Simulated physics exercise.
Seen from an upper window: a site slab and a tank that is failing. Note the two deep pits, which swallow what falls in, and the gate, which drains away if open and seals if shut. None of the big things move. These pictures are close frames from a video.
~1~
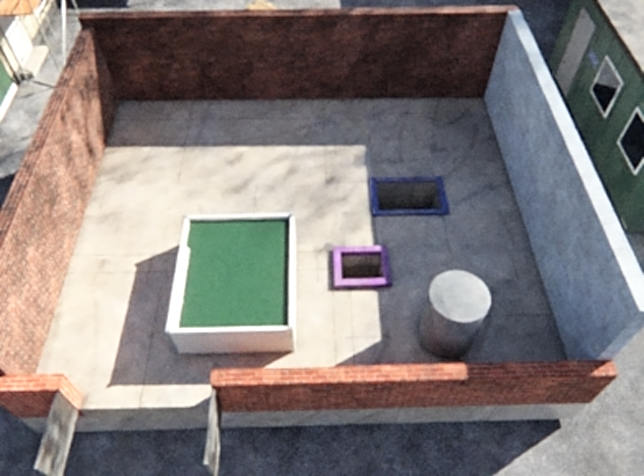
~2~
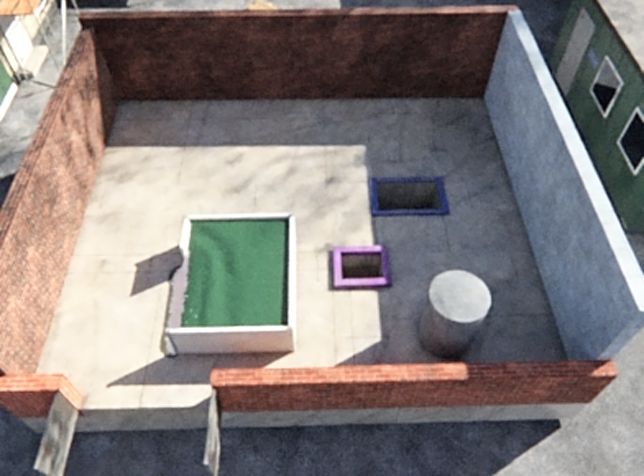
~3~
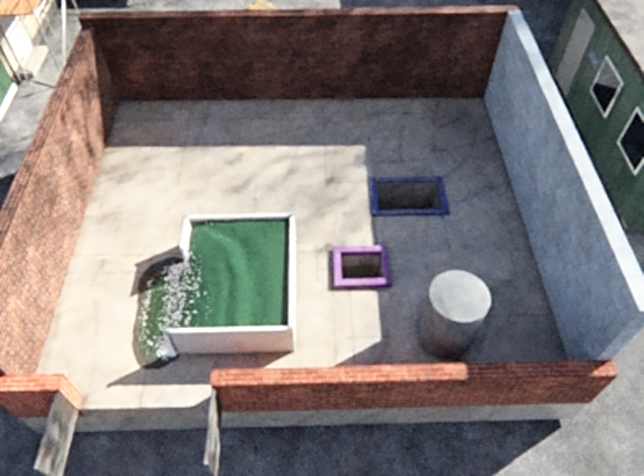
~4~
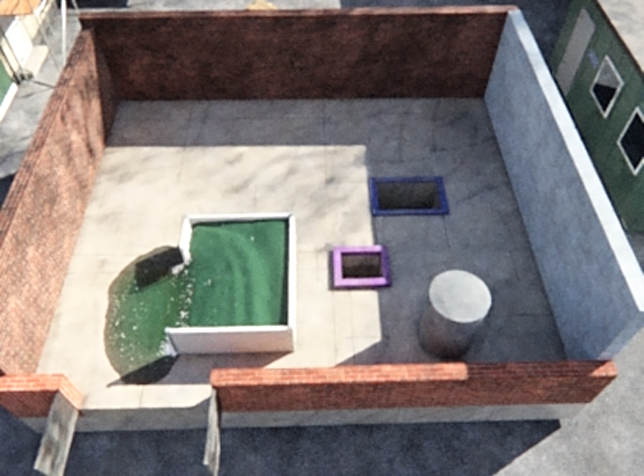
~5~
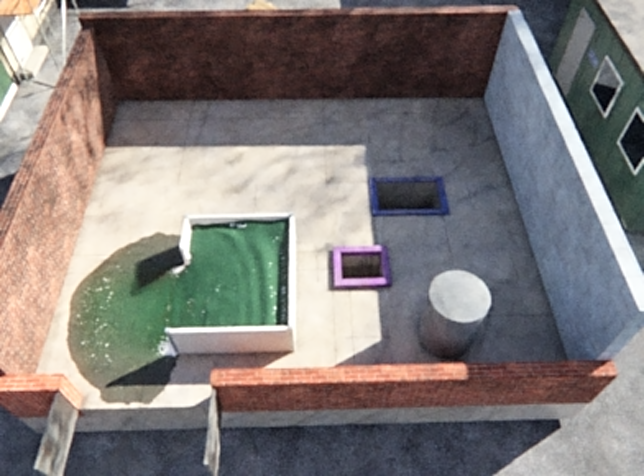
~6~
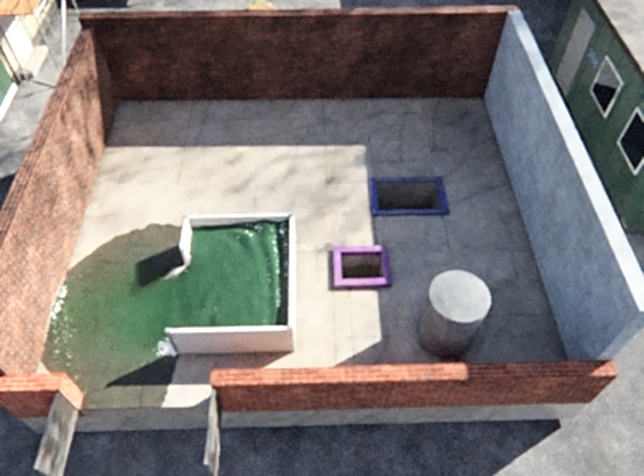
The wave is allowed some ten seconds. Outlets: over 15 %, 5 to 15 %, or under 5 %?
Result - gate: Over 15 %, blue pit: Under 5 %, purple pit: Under 5 %.
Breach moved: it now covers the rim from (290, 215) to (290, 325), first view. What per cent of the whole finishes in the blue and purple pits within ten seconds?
Blue takes 8 in a hundred, purple takes 15 in a hundred.
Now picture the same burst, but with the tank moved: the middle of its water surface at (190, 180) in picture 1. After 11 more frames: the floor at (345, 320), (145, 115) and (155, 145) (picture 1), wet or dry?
Unflooded - soaked - soaked.
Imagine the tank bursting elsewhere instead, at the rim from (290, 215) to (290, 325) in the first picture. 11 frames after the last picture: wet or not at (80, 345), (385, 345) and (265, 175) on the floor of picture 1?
Taking them in order, I'd say not reached, swamped and not reached.
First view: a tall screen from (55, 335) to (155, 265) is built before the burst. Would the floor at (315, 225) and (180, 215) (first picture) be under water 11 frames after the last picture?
First spot not reached; second spot swamped.
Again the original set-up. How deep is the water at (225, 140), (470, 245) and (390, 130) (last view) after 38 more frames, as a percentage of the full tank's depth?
The depths come to near 4, 0 and 0 per cent respectively.
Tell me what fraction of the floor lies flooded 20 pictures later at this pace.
Near 35 in a hundred.
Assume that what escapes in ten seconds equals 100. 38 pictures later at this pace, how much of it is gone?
Roughly 70 percent.
A moment on, water covers 15 % of the floor; the gate 1 %, the blue pit 0 %, the purple pit 0 %.
Next, water covers 15 % of the floor; the gate 4 %, the blue pit 0 %, the purple pit 0 %.
Then, water covers 35 % of the floor; the gate 12 %, the blue pit 0 %, the purple pit 0 %.
Later, water covers 45 % of the floor; the gate 24 %, the blue pit 0 %, the purple pit 0 %.
In the end, water covers 70 % of the floor; the gate 34 %, the blue pit 0 %, the purple pit 0 %.
